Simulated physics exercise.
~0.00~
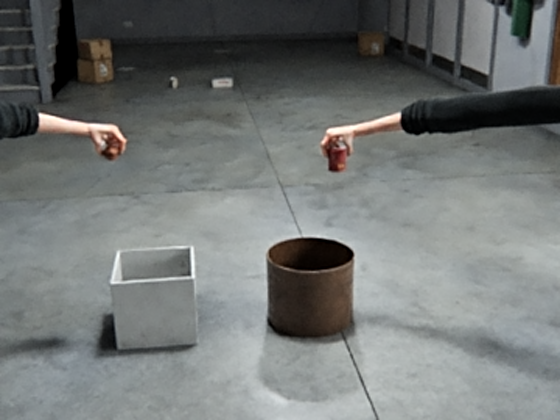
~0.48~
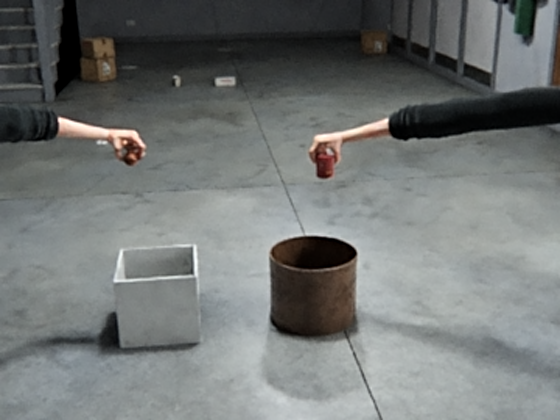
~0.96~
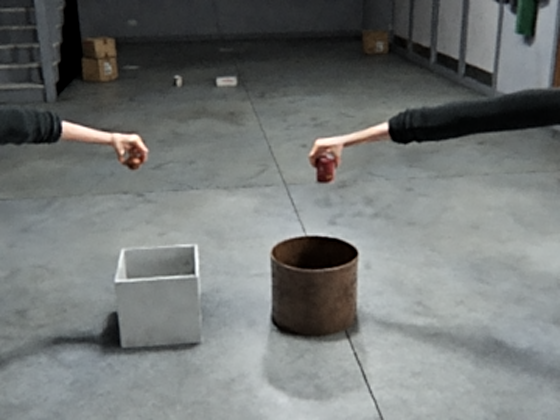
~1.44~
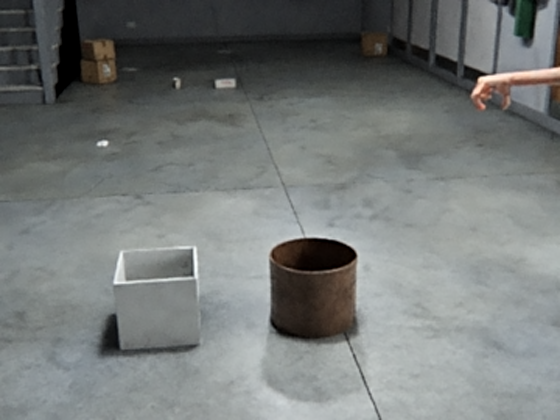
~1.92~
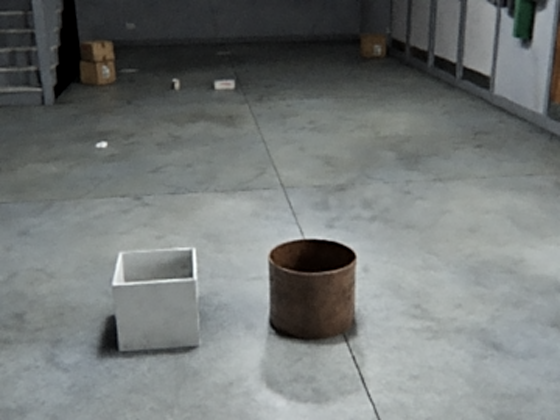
Two hands holding small reddish objects over a pale square box and a rusty round bucket, then withdrawing, leaving both containers standing.
